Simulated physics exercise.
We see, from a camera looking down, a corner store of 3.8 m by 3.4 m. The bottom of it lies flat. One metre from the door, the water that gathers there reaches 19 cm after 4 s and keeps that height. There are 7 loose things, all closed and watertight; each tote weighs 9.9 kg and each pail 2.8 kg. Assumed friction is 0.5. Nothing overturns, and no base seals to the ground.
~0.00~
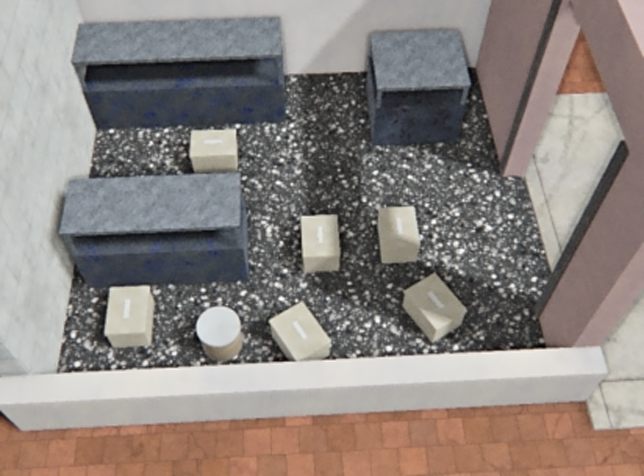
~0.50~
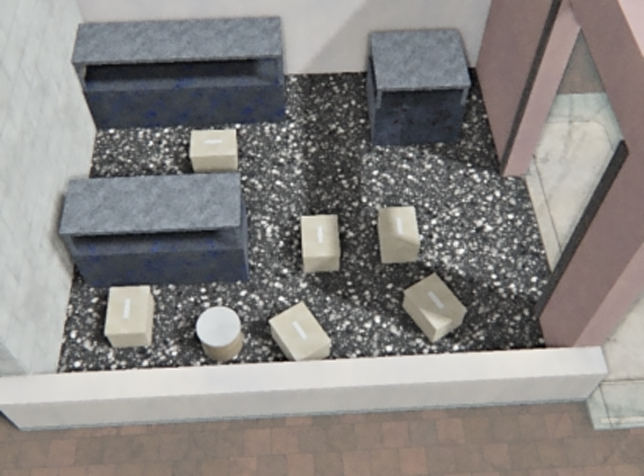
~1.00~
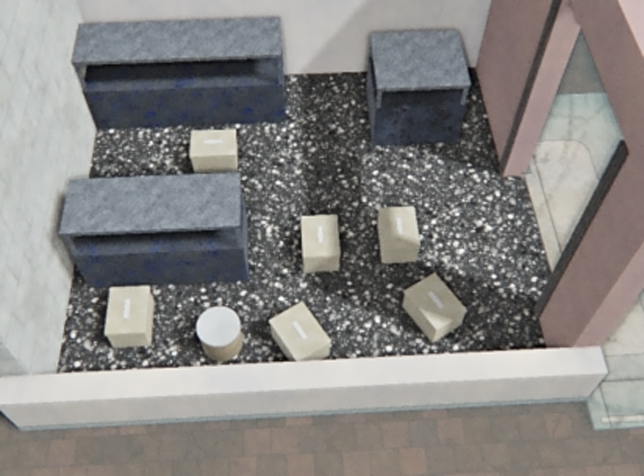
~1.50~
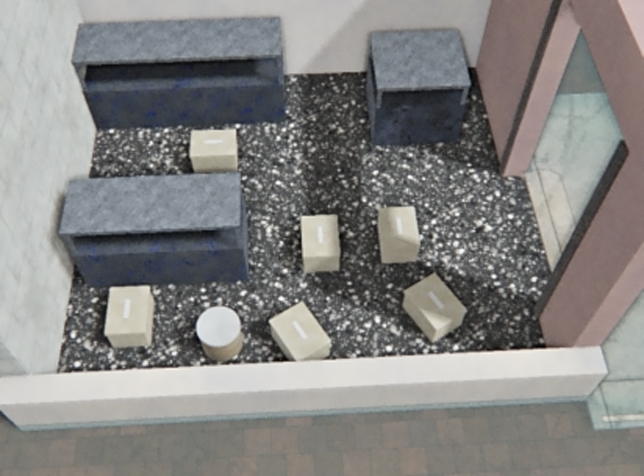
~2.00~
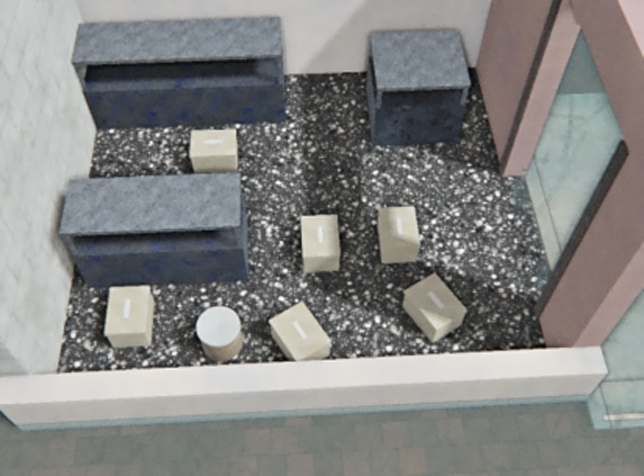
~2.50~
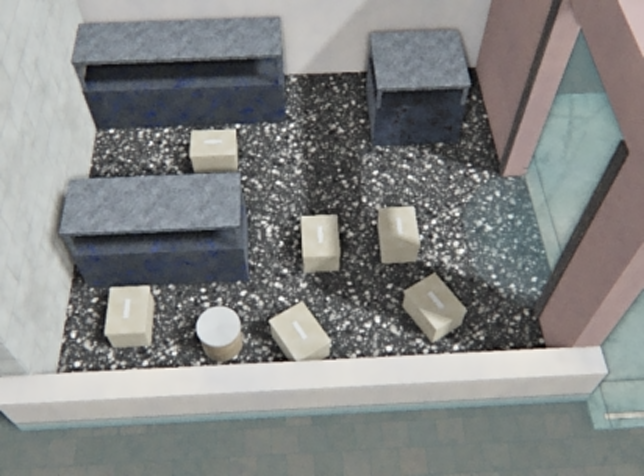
In a corner store seen from above, pale boxes and a round container sit on a speckled floor among dark blue-gray counters. Outside, the reddish paving dulls to brown and then gray-green as water covers it, and lastly a bluish patch spreads just inside the doorway at right, while the objects stay still.
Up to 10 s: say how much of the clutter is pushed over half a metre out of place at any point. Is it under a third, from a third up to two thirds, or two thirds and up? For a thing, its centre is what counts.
I would say two thirds and up.
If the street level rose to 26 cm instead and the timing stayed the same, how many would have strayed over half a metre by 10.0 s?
With that change, 5 of them.
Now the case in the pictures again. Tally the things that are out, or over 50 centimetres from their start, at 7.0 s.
The answer is 4.
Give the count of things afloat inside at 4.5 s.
My tally comes to 0.
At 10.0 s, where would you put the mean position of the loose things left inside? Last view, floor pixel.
Somewhere near (181, 288).
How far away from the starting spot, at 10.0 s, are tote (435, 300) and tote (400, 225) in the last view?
Net displacement, in order: 200 cm; 60 cm.
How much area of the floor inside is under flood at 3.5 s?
About 1.5 m2 is covered.
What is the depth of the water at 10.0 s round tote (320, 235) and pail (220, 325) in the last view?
Close to 11 and 17 centimetres.
After 3.5 s 0 of 7 are over 50 cm from their spots; 0 afloat.
After 4.5 s 0 of 7 are over 50 cm from their spots; 0 afloat.
After 7.0 s 4 of 7 are over 50 cm from their spots; 3 afloat.
After 10.0 s 5 of 7 are over 50 cm from their spots, and 5 have been at some point; 7 afloat.
